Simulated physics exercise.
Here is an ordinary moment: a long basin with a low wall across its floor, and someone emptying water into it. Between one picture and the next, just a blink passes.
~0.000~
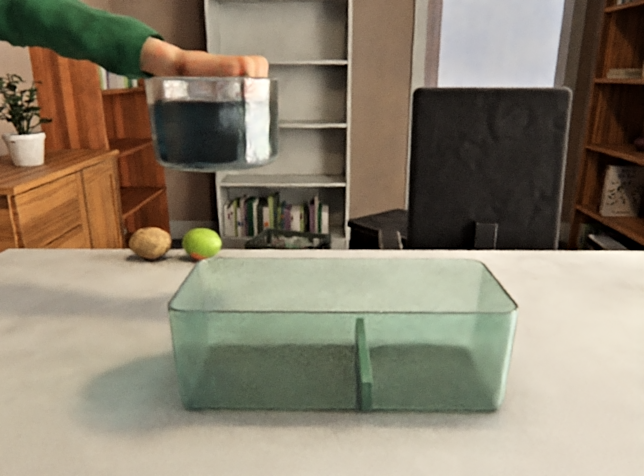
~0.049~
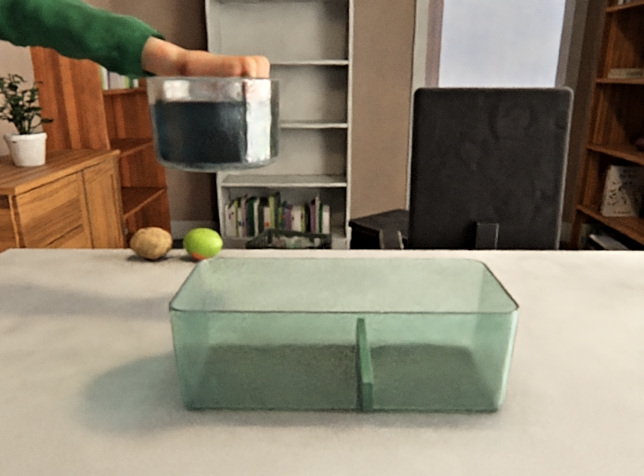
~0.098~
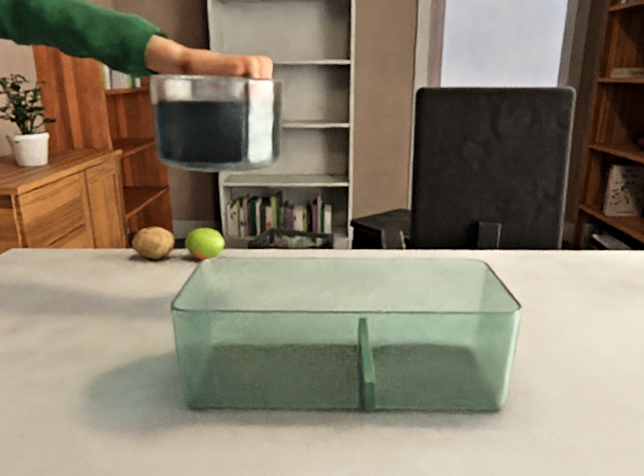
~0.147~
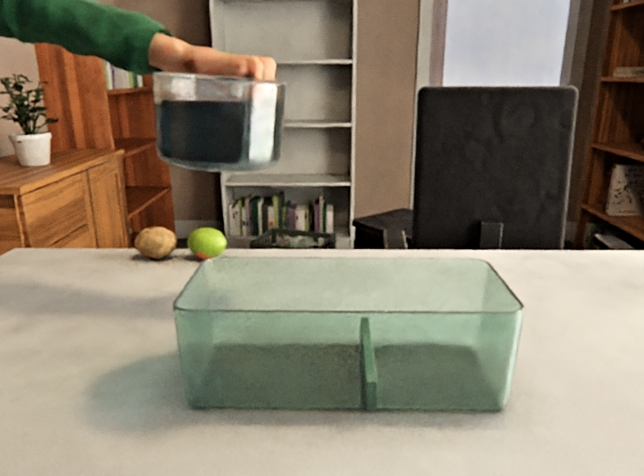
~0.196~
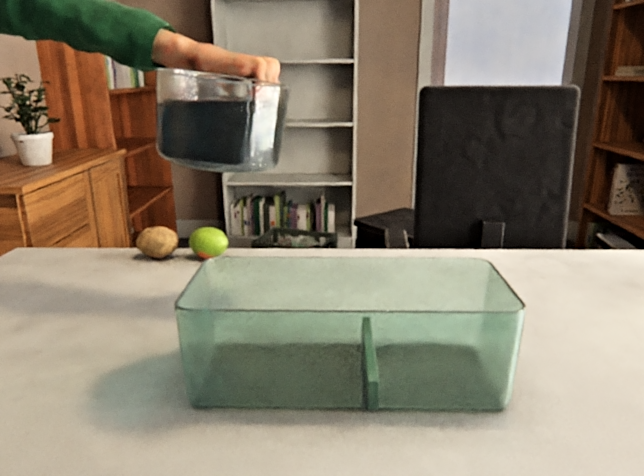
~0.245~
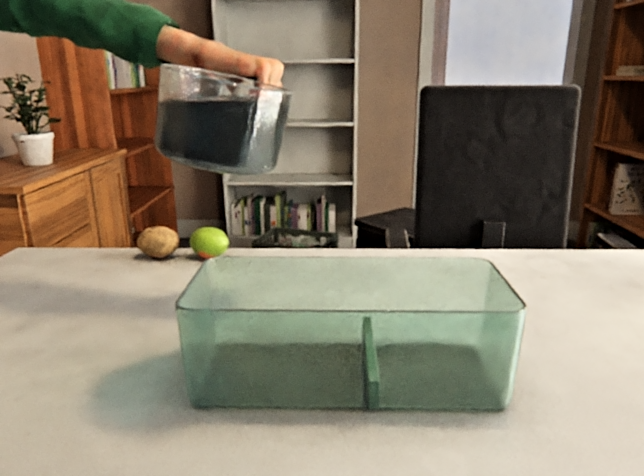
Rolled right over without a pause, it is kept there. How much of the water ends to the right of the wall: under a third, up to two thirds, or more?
The centre band.
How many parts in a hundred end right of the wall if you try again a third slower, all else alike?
Near 45 parts in a hundred.
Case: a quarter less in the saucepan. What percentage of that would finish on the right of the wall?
That share would be some 20 parts in a hundred.
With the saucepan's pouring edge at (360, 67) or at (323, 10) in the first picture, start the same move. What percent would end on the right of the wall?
The first start yields 90 per cent, the second 85 per cent.
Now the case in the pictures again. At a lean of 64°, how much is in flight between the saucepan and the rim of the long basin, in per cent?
It's close to 25 %.
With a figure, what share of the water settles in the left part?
Something like 55 per cent, roughly.
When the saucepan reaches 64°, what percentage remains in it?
Close to 75 parts in a hundred remain.
A moment on, the saucepan is tipped part way and 73 per cent is still to pour, 3 is left of the wall and 0 right of it.
Next, the saucepan is tipped on its side and 21 per cent is still to pour, 21 is left of the wall and 35 right of it.
Then the saucepan is tipped on its side and 4 per cent is still to pour, 50 is left of the wall and 41 right of it.
Later the saucepan is tipped on its side and 0 per cent is still to pour, 56 is left of the wall and 42 right of it.
At rest 57 per cent lies left of the wall, 42 right of it and 1 outside.
